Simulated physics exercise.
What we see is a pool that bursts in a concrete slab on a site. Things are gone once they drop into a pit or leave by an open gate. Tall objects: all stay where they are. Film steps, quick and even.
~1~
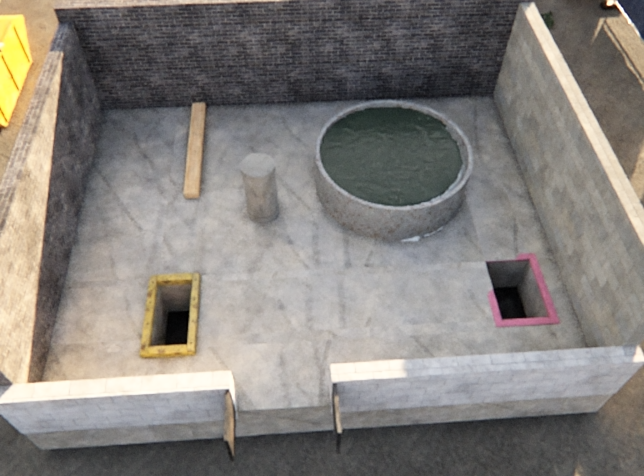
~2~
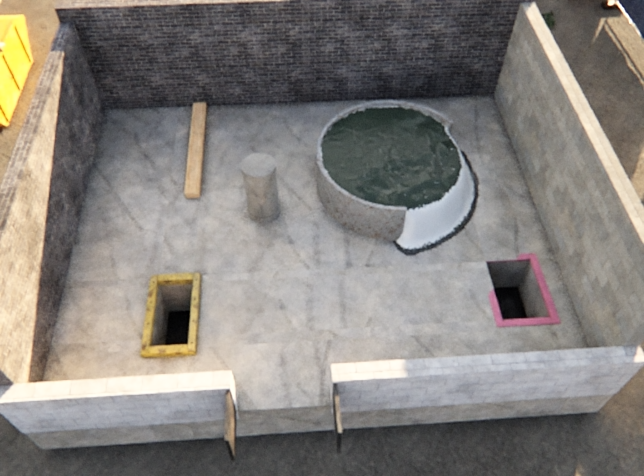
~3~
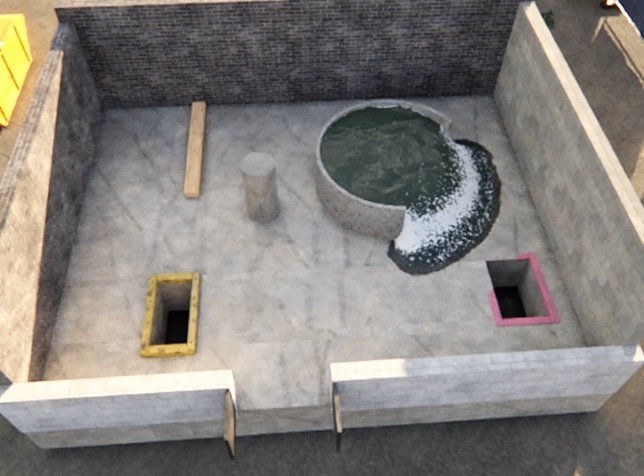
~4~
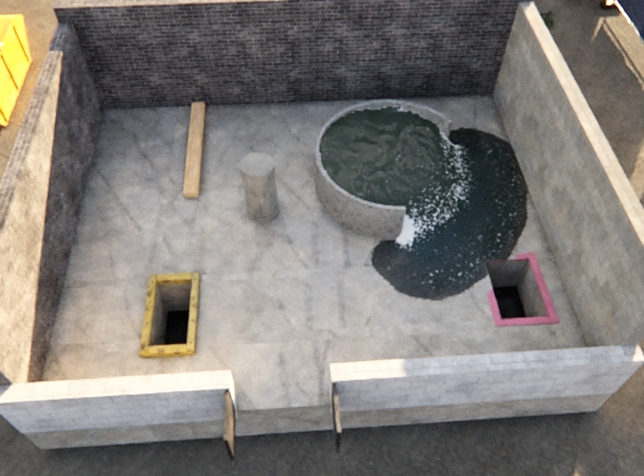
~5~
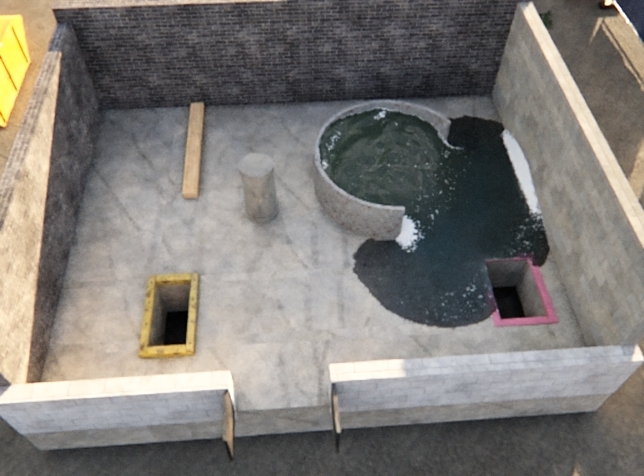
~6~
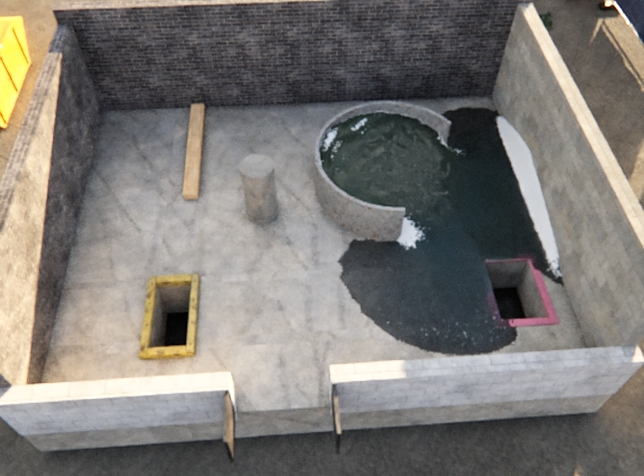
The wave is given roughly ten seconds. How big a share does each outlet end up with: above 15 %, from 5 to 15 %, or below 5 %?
The result: The gate gets below 5 %; the yellow pit gets below 5 %; the pink pit gets above 15 %.
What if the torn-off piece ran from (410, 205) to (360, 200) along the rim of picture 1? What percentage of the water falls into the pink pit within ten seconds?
Roughly 20 per cent goes to the pink pit.
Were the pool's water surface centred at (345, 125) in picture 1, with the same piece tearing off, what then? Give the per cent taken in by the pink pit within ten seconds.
The pink pit gets around 60 per cent.
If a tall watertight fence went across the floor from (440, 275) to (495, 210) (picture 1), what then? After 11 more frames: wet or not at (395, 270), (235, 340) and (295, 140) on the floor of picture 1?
The first location is soaked through, the second is soaked through, and the third is not reached.
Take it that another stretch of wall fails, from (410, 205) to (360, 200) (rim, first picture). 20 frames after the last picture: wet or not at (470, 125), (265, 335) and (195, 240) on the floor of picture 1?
As listed: Clear, under water, clear.
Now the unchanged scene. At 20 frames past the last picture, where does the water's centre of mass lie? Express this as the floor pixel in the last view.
Centre: Close to (445, 206).
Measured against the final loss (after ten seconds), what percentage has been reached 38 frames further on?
Near 85 in a hundred.
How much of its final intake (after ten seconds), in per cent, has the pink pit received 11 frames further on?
Share at that point: Close to 35 in a hundred.
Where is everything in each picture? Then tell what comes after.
The pool at (393, 154) is whole and still, in the first picture.
Water pours out at (460, 197) and has run to (405, 250), in the second picture.
Water pours out at (459, 197) and has run to (412, 270), in the third picture.
The front is at (407, 289), out from the gap at (458, 199), in the fourth picture.
The front is at (399, 310), out from the gap at (457, 200), in the fifth picture.
Water pours out at (457, 201) and has run to (442, 347), in the sixth picture.
A moment on, water covers 25 % of the floor; the gate 0 %, the yellow pit 0 %, the pink pit 8 %.
Next, water covers 30 % of the floor; the gate 0 %, the yellow pit 0 %, the pink pit 20 %.
Then, water covers 40 % of the floor; the gate 0 %, the yellow pit 0 %, the pink pit 36 %.
Later, water covers 70 % of the floor; the gate 1 %, the yellow pit 0 %, the pink pit 47 %.
In the end, water covers 80 % of the floor; the gate 2 %, the yellow pit 0 %, the pink pit 55 %.
